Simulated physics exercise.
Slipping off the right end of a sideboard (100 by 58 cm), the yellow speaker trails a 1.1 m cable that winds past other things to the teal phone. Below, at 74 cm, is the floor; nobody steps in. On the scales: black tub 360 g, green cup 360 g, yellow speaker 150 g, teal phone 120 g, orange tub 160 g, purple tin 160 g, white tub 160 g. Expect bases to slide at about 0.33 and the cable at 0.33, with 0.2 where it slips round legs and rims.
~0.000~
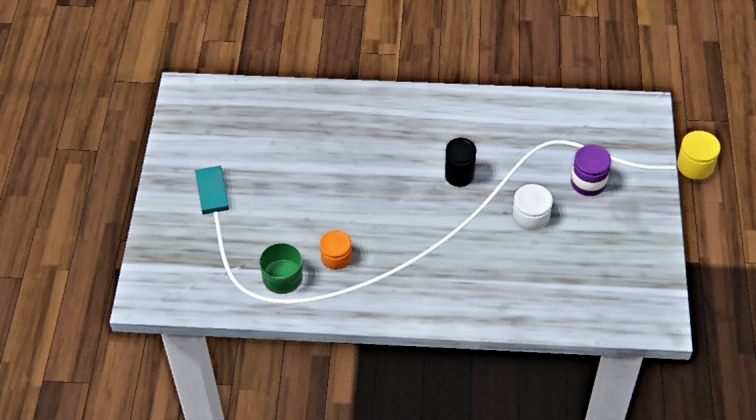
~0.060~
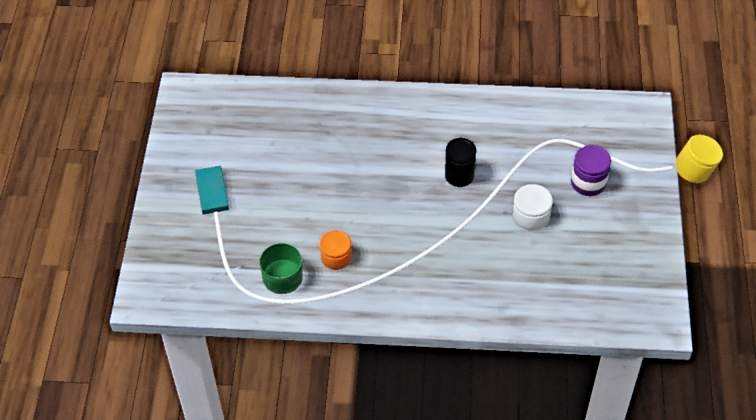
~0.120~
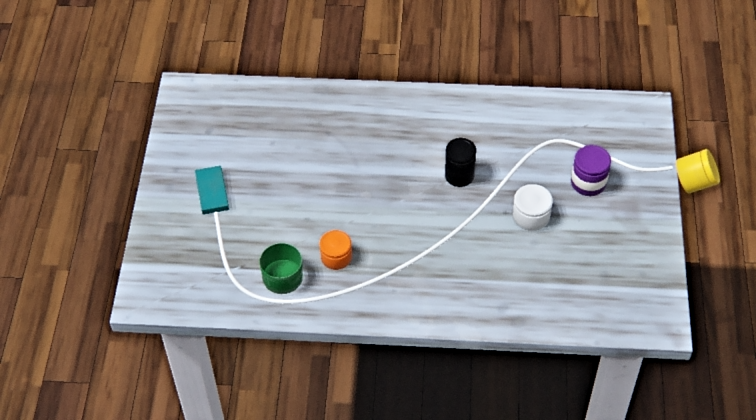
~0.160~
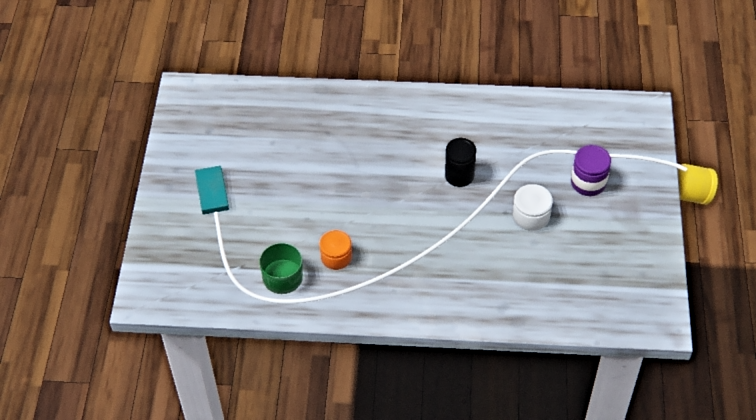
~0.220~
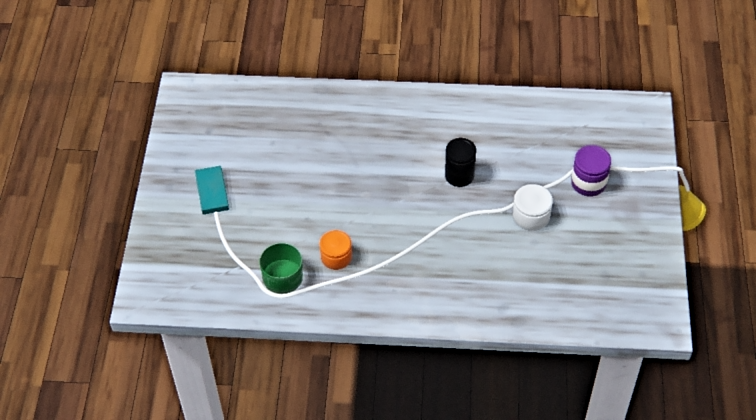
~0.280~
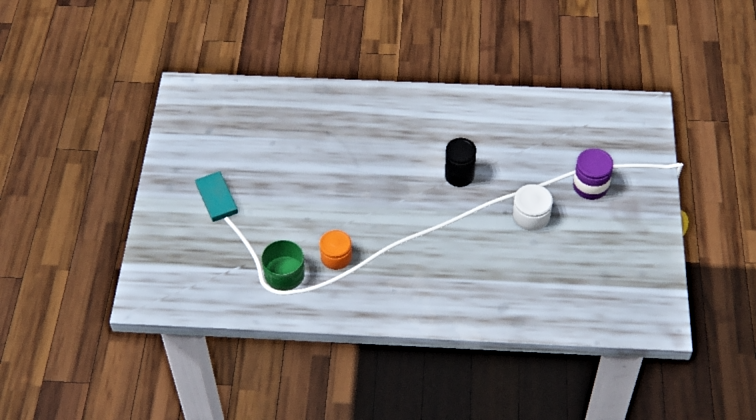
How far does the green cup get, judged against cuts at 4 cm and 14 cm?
It gets less than 4 cm.
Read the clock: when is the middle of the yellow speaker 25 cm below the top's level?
Estimate: About 0.50 s.
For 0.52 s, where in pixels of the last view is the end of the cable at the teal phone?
Look around (249, 251) and you'll see it.
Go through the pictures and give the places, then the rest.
The first frame shows green cup (281, 260); cable runs through (616, 160) (515, 169) (439, 245) (329, 296) (226, 263).
The second frame shows yellow speaker (702, 149); cable runs through (614, 159) (439, 245) (226, 263).
The third frame shows yellow speaker (698, 172); cable runs through (614, 160) (439, 245) (226, 263).
The fourth frame shows yellow speaker (695, 184); cable runs through (627, 157) (439, 244) (226, 263).
The fifth frame shows yellow speaker (682, 208); cable runs through (664, 169) (446, 225) (237, 260).
The sixth frame shows green cup (282, 257); cable runs through (678, 173) (567, 176) (459, 218) (257, 261).
By 0.5 s, the cable's tail end at (249, 251); green cup 2 cm off its start, teal phone 10 cm off its start, yellow speaker over the edge.
By 0.7 s, the cable's tail end at (259, 268); green cup 2 cm off its start, teal phone 14 cm off its start, yellow speaker over the edge.
By 1.0 s, the cable's tail end at (259, 269); green cup 2 cm off its start at (287, 252), teal phone 15 cm off its start at (245, 244), yellow speaker over the edge.
By 1.2 s, the cable's tail end at (259, 269); green cup 2 cm off its start, teal phone 15 cm off its start, yellow speaker over the edge.
By 2.4 s, the cable's tail end at (260, 269); green cup 2 cm off its start at (287, 252), teal phone 15 cm off its start at (245, 244), purple tin 2 cm off its start at (598, 166), yellow speaker over the edge.
